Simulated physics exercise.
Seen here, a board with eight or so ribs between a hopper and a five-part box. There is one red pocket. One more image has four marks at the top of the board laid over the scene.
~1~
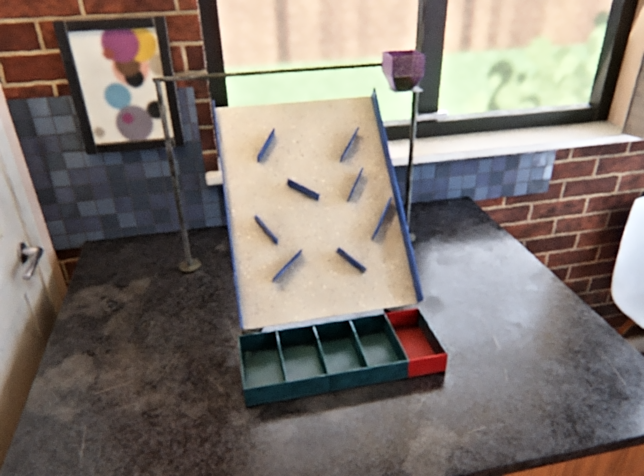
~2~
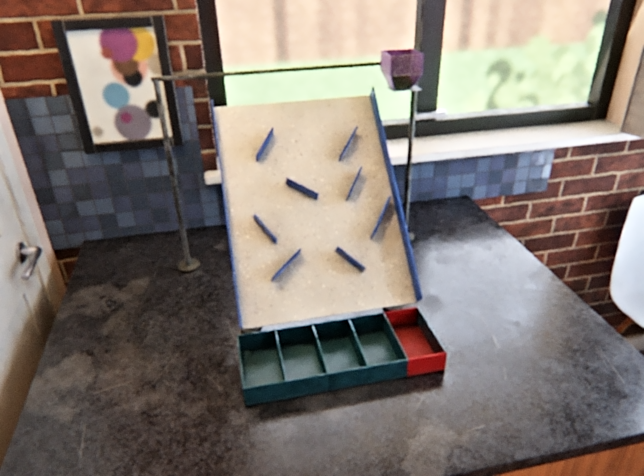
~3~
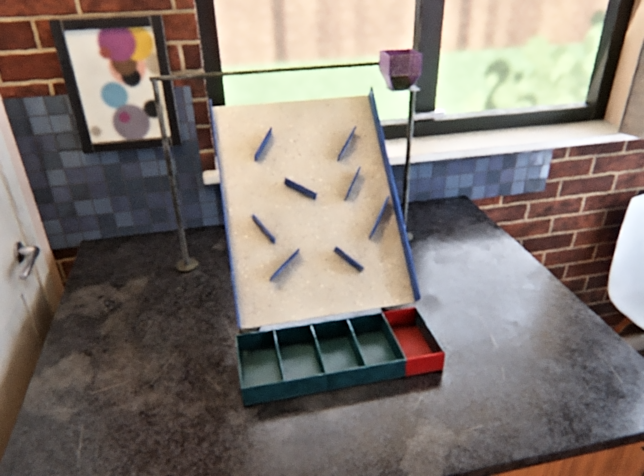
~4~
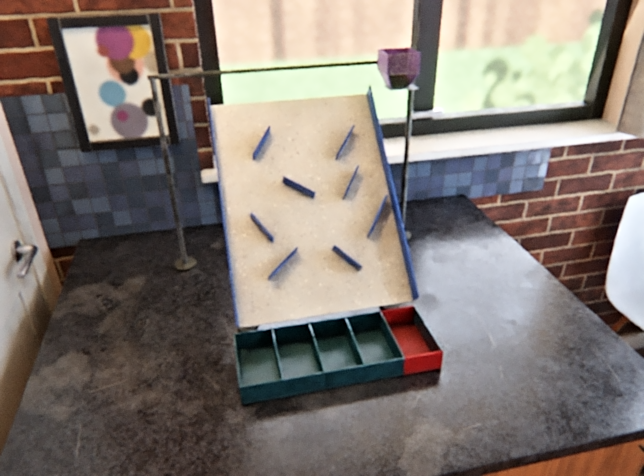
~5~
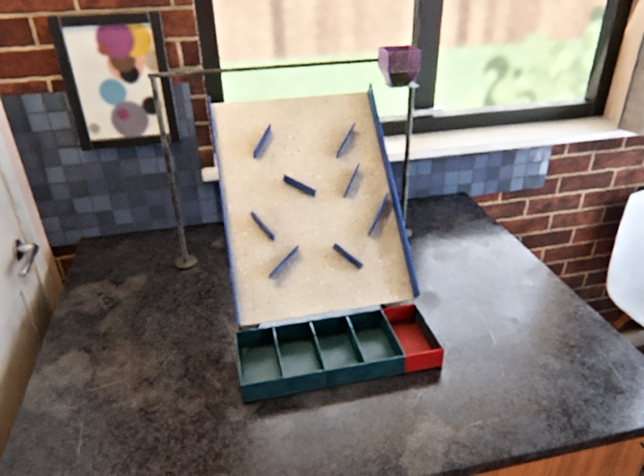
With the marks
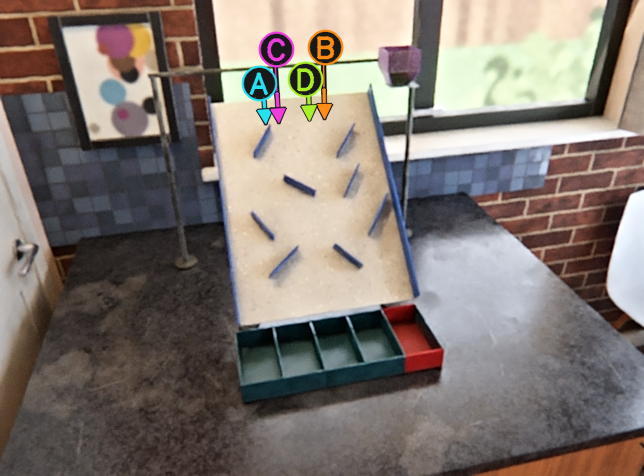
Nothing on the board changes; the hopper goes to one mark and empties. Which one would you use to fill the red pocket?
D.
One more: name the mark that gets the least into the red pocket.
Here it is mark A.
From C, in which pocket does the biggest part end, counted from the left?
The fifth.
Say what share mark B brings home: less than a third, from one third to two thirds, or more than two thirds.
From one third to two thirds.
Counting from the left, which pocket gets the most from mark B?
It is the fifth one.
On the marked copy, mark A meets the board at (265, 118); mark B meets the board at (324, 113); mark C meets the board at (278, 117); mark D meets the board at (309, 115).
With A, close to a third in the red pocket, close to half in other pockets, a small share outside the box.
With B, close to half in the red pocket, close to a third in other pockets, only a few outside the box.
With C, close to two thirds in the red pocket, close to a third in other pockets.
With D, the bulk in the red pocket, a small share in other pockets.
